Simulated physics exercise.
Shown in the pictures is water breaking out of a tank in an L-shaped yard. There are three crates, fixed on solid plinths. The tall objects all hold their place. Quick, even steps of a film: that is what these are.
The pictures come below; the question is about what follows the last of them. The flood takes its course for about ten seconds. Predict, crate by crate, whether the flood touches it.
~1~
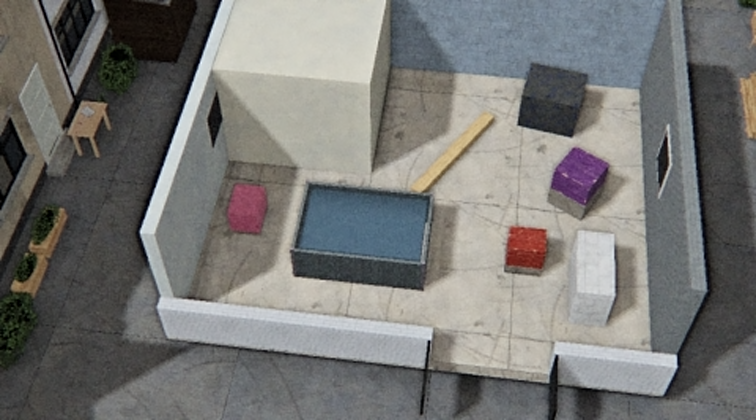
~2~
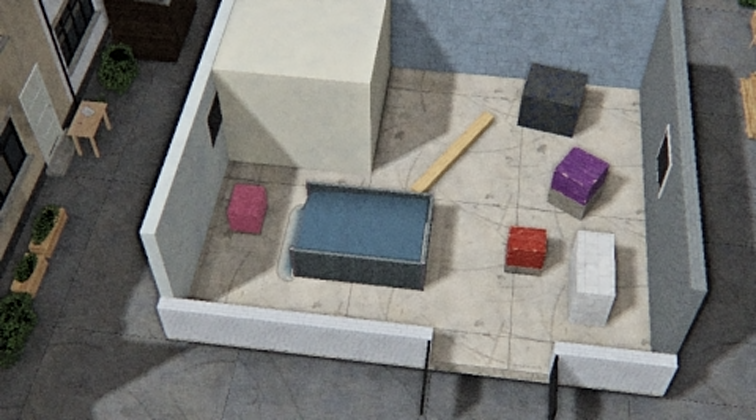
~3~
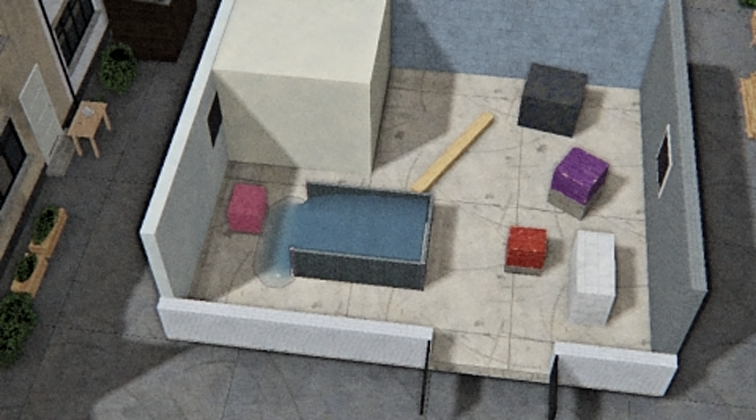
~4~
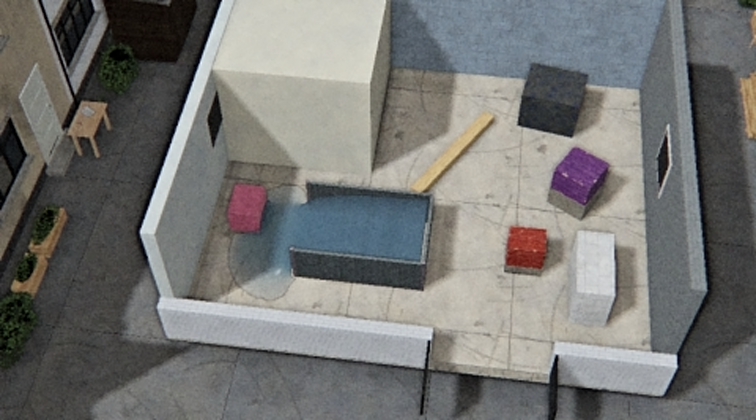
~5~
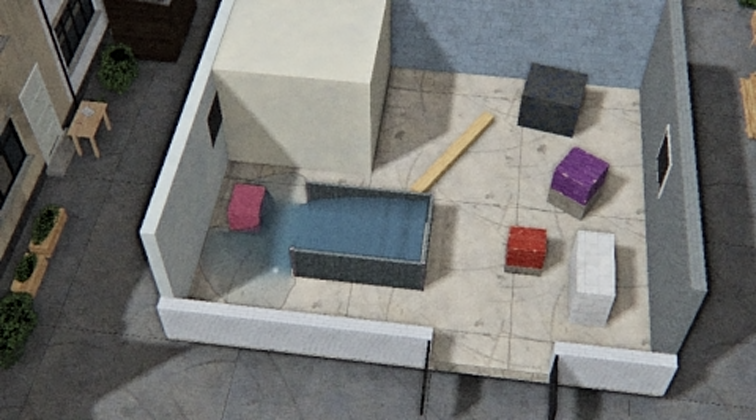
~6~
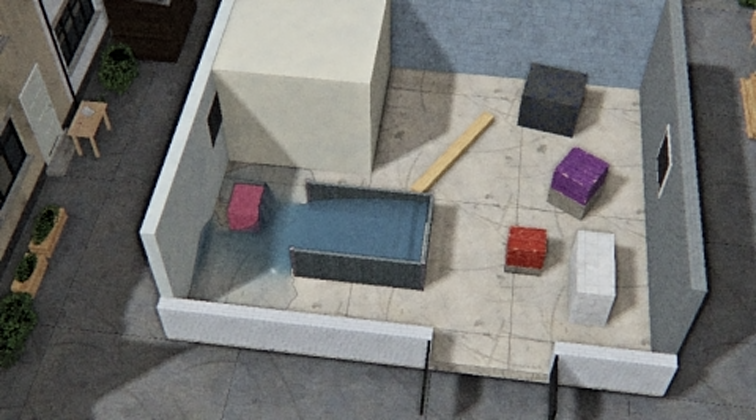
Result: The red crate is missed by the water this time; the purple crate is missed by the water this time; the pink crate is not missed by the water this time.
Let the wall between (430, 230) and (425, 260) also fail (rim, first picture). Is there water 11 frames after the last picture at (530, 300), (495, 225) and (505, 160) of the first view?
Sodden, then sodden, then sodden.
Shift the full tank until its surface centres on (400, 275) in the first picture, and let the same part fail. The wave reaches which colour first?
I'd go with the one in pink.
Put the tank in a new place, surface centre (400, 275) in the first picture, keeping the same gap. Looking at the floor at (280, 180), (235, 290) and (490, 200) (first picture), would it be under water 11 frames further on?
As listed: Flooded, under water, dry.
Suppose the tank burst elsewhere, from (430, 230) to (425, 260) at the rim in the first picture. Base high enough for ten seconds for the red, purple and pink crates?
I'd say the red crate is overrun, while the purple crate stays clear and the pink crate stays clear.
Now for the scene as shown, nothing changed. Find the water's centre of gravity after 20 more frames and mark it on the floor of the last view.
Somewhere near (303, 246).
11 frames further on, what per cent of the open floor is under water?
The answer is around 20 per cent.
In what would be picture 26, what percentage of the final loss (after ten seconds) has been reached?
By my reckoning, 0 %.
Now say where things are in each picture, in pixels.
The first frame shows still water in the water tank at (364, 224).
In the second frame, the front is at (290, 279), out from the gap at (303, 232).
In the third frame, water pours out at (304, 234) and has run to (267, 282).
In the fourth frame, the front is at (244, 285), out from the gap at (304, 235).
In the fifth frame, water pours out at (304, 236) and has run to (202, 253).
In the sixth frame, the front is at (190, 292), out from the gap at (304, 236).
A moment on, water covers 15 % of the floor; the red crate not reached, the purple crate not reached, the pink crate water round its plinth.
Next, water covers 20 % of the floor; the red crate not reached, the purple crate not reached, the pink crate water round its plinth.
Then, water covers 40 % of the floor; the red crate not reached, the purple crate not reached, the pink crate water round its plinth.
Later, water covers 75 % of the floor; the red crate water round its plinth, the purple crate water round its plinth, the pink crate water round its plinth.
In the end, water covers 95 % of the floor; the red crate stayed above the water, the purple crate stayed above the water, the pink crate was topped.
